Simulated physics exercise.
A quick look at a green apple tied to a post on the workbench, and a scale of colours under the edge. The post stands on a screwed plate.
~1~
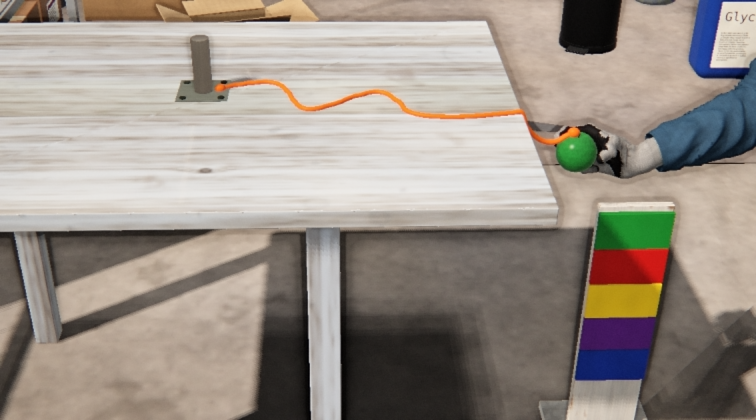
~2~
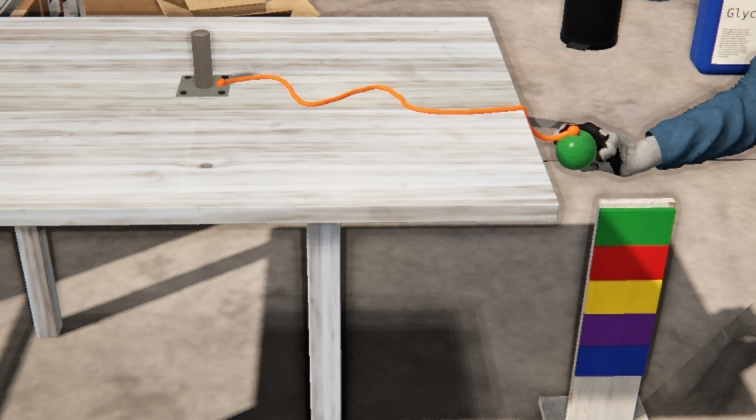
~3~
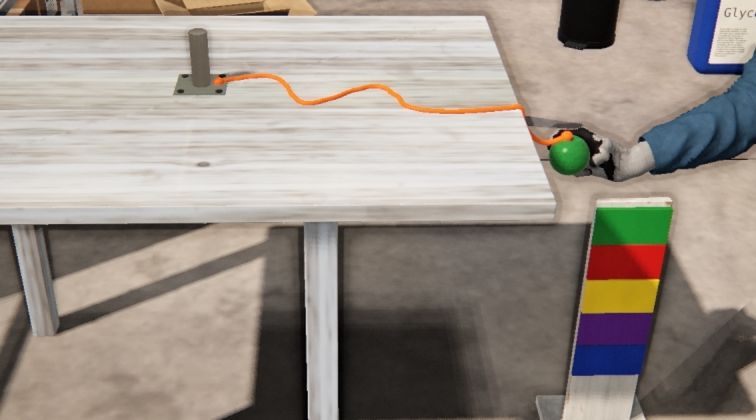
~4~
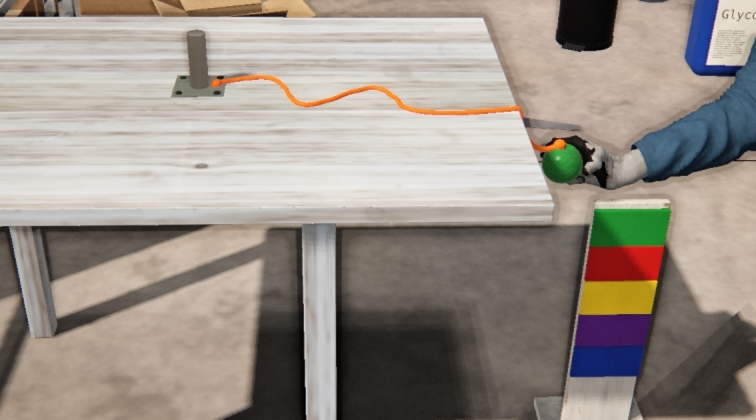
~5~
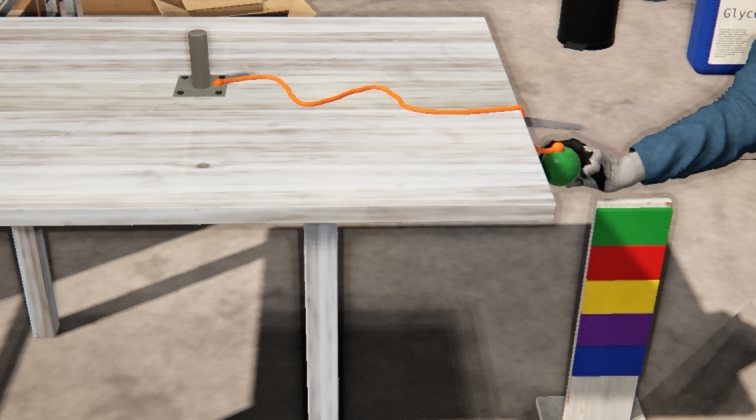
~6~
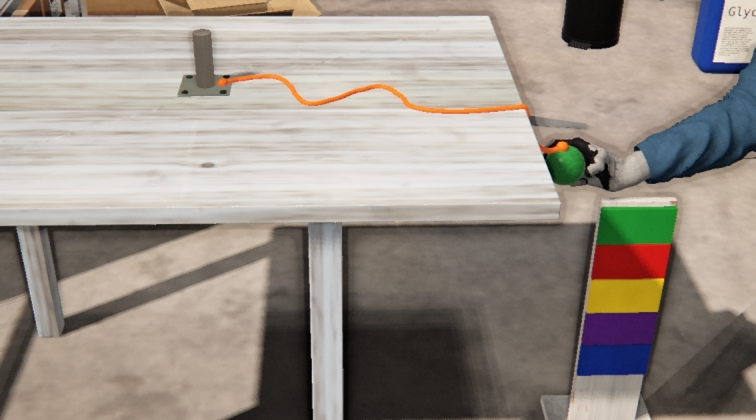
At the start, a gloved hand holds a round green object just off the right end of a pale workbench, with a slack, wavy orange cord running to it from a post. The hand lowers it slightly and shifts it a little left, then barely moves, the object partly behind the bench edge.
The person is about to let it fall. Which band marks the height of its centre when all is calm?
Its middle rests at the red band.
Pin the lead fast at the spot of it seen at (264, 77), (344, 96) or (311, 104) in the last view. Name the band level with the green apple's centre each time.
It would be red; green; green.
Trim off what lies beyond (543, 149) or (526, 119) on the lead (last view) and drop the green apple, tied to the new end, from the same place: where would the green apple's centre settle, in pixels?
The places are (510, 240) and (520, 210).
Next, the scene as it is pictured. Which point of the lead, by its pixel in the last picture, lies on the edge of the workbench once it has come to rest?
That spot is around (442, 112).
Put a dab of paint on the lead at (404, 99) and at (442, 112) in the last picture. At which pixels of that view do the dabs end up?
About (475, 96), and the other about (521, 105).
Early on, apple near (500, 260); level with red.
Midway, apple near (519, 253); level with red.
Finally, apple near (510, 257); level with red. The red one.
